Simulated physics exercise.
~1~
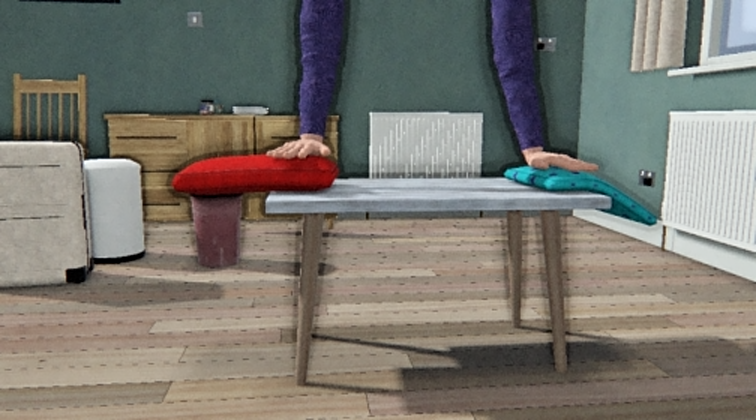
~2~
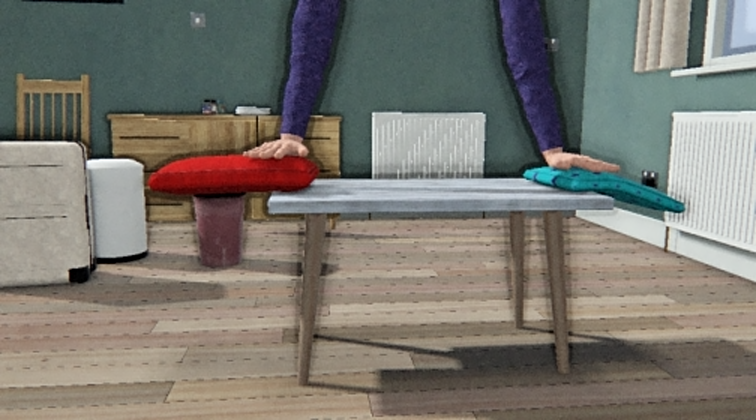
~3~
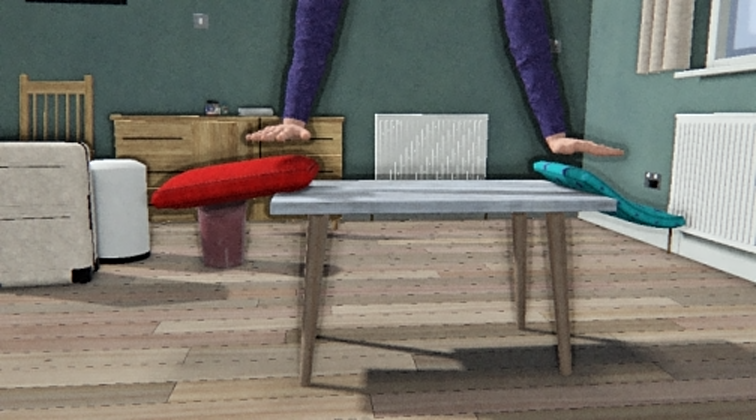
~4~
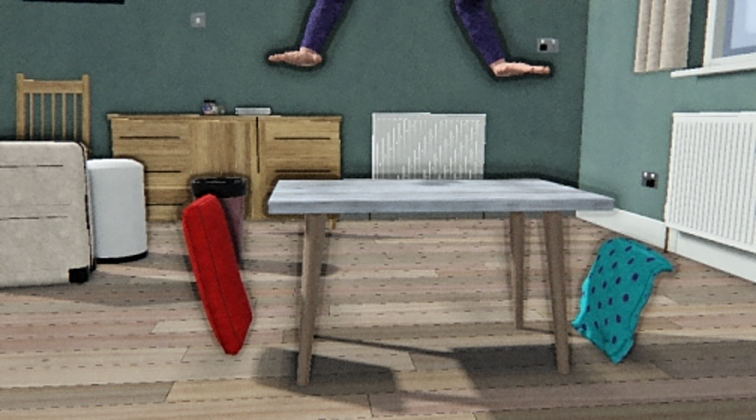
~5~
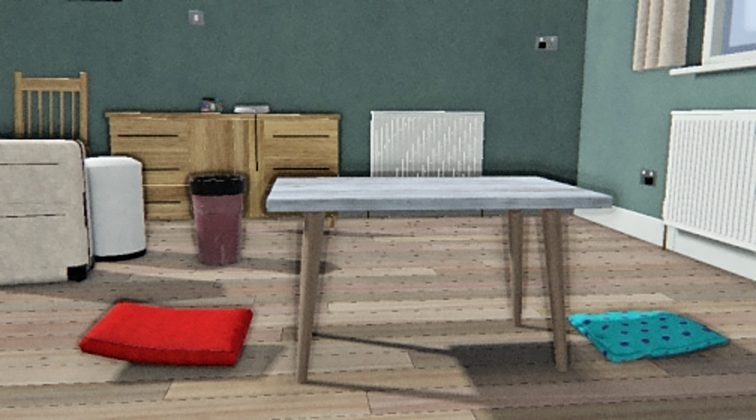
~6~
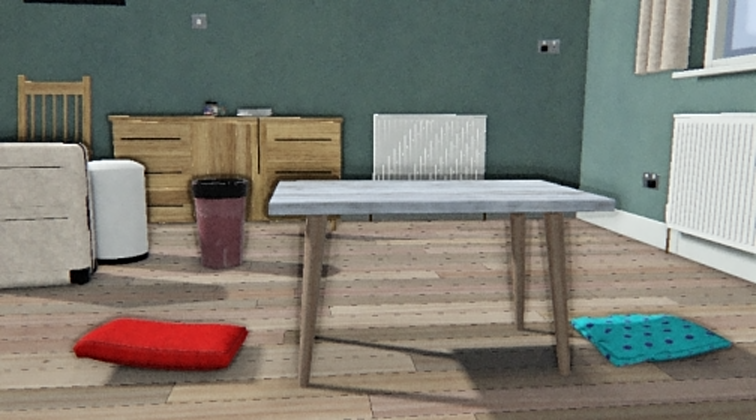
Red pillow and turquoise pad pushed outwards by two hands over a bench's ends, tipping off and landing on the floor.
